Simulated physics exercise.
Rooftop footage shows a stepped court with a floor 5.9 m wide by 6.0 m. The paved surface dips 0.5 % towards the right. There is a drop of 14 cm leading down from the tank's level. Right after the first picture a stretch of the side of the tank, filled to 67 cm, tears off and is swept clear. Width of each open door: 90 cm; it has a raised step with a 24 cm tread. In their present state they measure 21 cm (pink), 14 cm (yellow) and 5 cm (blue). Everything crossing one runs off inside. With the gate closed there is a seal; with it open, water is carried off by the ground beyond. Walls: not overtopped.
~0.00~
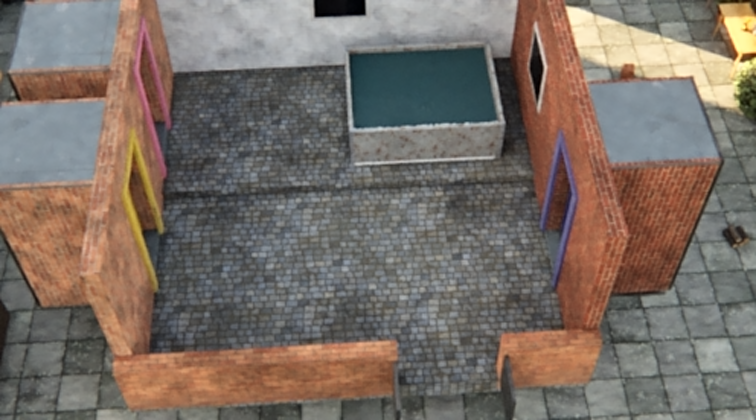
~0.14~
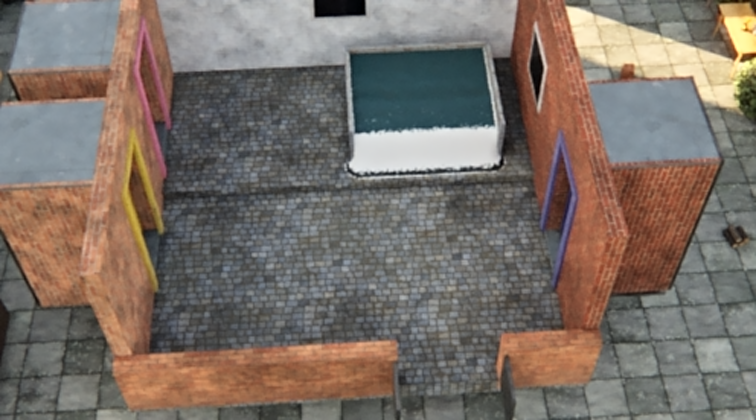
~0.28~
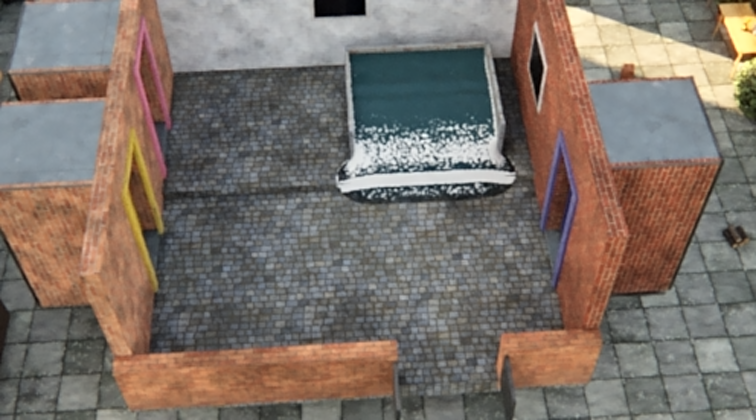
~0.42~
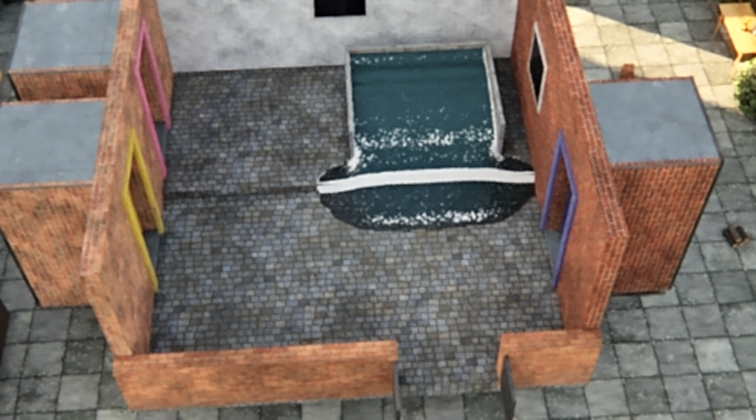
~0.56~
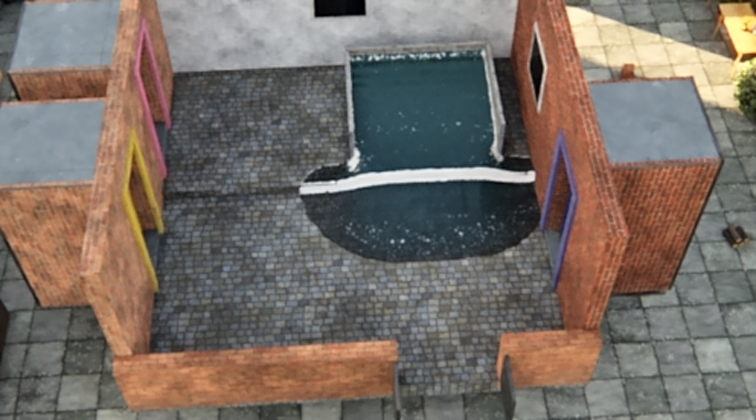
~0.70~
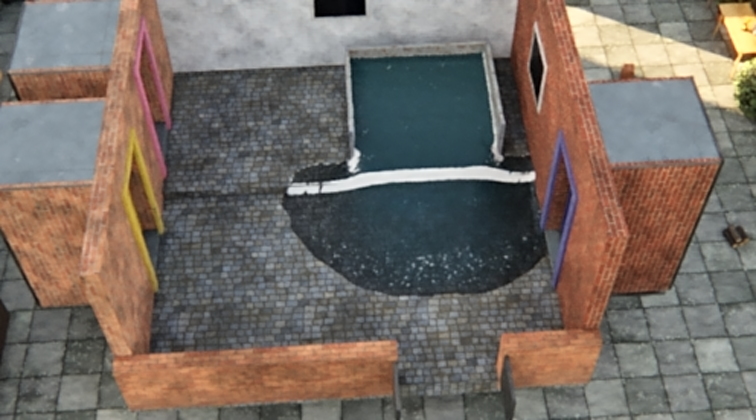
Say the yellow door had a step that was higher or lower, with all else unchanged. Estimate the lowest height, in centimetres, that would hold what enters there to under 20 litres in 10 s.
I would say about 7 cm.
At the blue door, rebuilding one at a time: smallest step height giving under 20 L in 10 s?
At the blue door you'd want roughly 11.0 cm.
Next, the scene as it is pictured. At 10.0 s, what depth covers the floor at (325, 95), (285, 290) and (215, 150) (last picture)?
First 0, then 6, then 0 cm.
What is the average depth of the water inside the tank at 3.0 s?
I'd put it near 13 cm.
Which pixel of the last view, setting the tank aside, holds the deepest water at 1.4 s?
(562, 361).
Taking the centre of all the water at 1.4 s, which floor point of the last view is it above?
I'd say around (425, 186).
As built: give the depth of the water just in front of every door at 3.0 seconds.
Reading in centimetres: Pink = 0, yellow = 0, blue = 8.
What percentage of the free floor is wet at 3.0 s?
The wet part is about 55 per cent.
After 1.4 s water covers 50 % of the floor, deepest (34 cm) near (562, 361); it has not reached the yellow door.
After 3.0 s water covers 55 % of the floor, deepest (33 cm) near (421, 369); it has not reached the yellow door.
After 10.0 s water covers 65 % of the floor, deepest (15 cm) near (562, 361); 7 cm at the yellow door, 0 litres in over its 14 cm step.
At the yellow door as built, the water arrived by 3.5 s and peaked near 12 cm at 8.2 s.
With a step of 6 cm, 28 litres would have come in within the 10 s; with 8 cm, 12 litres. So under 20 litres takes about 7 cm.
